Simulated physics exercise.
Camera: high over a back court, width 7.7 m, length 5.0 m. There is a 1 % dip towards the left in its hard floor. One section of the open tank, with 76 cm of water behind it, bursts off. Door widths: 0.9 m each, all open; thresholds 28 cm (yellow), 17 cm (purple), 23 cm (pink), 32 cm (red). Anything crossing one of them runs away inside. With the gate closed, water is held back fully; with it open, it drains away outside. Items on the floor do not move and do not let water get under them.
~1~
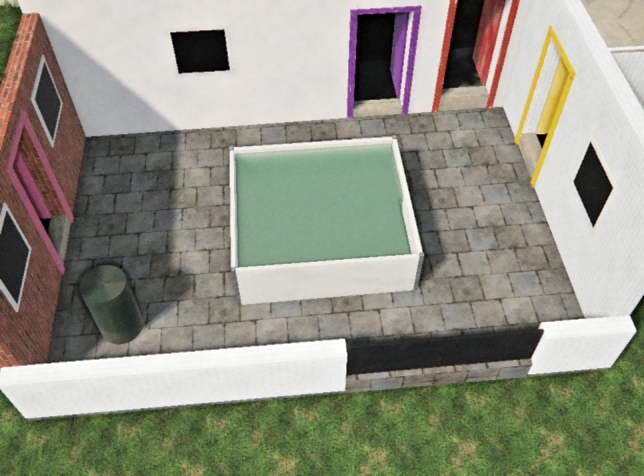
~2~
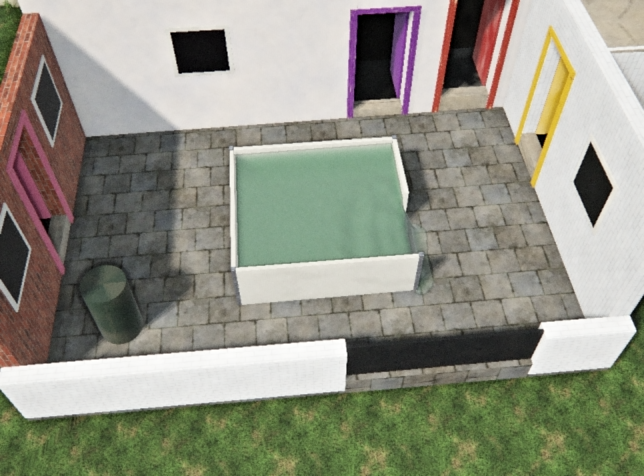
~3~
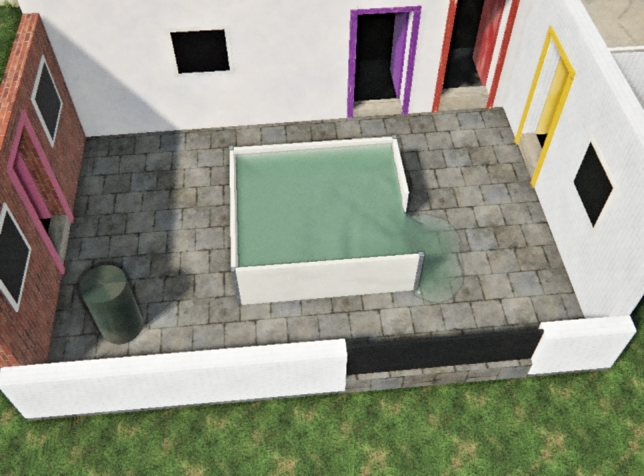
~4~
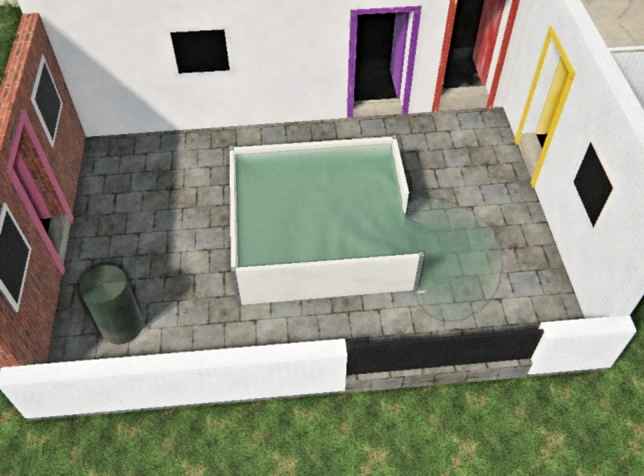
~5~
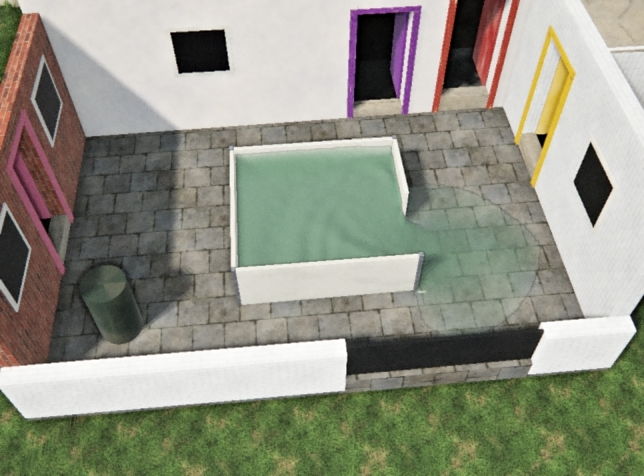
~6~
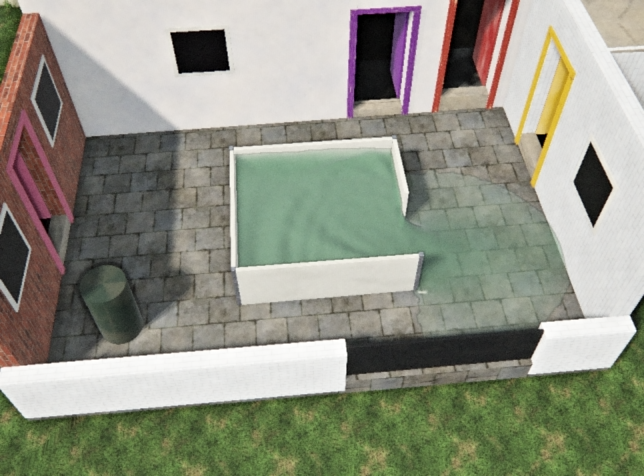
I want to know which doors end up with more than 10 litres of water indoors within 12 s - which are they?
The yellow door: That much or less; the purple door: That much or less; the pink door: That much or less; the red door: That much or less.
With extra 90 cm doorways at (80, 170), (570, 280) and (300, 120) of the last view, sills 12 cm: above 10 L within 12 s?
First doorway gets there, second gets there, third falls short.
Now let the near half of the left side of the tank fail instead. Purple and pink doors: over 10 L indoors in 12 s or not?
Purple: Within the limit; pink: Exceeding the limit.
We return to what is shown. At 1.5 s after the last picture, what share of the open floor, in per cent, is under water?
Roughly 25 % of the floor.
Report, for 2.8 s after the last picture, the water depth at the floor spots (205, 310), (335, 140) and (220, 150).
First 0 cm, then 4 cm, then 0 cm.
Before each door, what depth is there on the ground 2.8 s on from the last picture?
In cm: Yellow 17, purple 10, pink 0, red 30.
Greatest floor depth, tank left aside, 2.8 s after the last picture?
Max around 34 cm.
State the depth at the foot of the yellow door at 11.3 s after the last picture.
Depth: ~ 9.0 cm.
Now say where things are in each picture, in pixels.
The first picture shows the open tank at (320, 202) is whole and still, 76 cm deep.
In the second picture, water pours out at (407, 247) and has run 0.7 m, to (419, 292); typically 10 cm deep outside, 76 cm at the open tank's back.
In the third picture, water pours out at (407, 248) and has run 0.9 m, to (446, 226); typically 12 cm deep outside, 76 cm at the open tank's back.
In the fourth picture, the front is at (490, 232), 1.4 m from the gap at (407, 248); 2.4 m2 of floor is under water; 76 cm left at the back of the open tank.
In the fifth picture, the front is at (531, 240), 2.0 m from the gap at (407, 248); 4.0 m2 of floor is under water; 76 cm left at the back of the open tank.
In the sixth picture, the front is at (567, 273), 2.4 m from the gap at (407, 248); 5.8 m2 of floor is under water; 76 cm left at the back of the open tank.
Then, 0.7 s after the last picture water covers 25 % of the floor and is deepest (55 cm) near (589, 343); yellow door 15 cm at the sill, 0 L in, purple door not reached, pink door not reached, red door not reached.
Then, 1.5 s after the last picture water covers 25 % of the floor and is deepest (52 cm) near (558, 260); yellow door 17 cm at the sill, 0 L in, purple door not reached, pink door not reached, red door 15 cm at the sill, 0 L in.
Then, 2.8 s after the last picture water covers 45 % of the floor and is deepest (34 cm) near (491, 112); yellow door 17 cm at the sill, 0 L in, purple door 10 cm at the sill, 0 L in, pink door not reached, red door 30 cm at the sill, 0 L in.
Then, 6.3 s after the last picture water covers 90 % of the floor and is deepest (24 cm) near (86, 141); yellow door 13 cm at the sill, 0 L in, purple door 12 cm at the sill, 0 L in, pink door 20 cm at the sill, 0 L in, red door 19 cm at the sill, 0 L in.
Then, 11.3 s after the last picture water covers 95 % of the floor and is deepest (24 cm) near (111, 374); yellow door 9 cm at the sill, 0 L in, purple door 8 cm at the sill, 0 L in, pink door 19 cm at the sill, 0 L in, red door 11 cm at the sill, 0 L in.
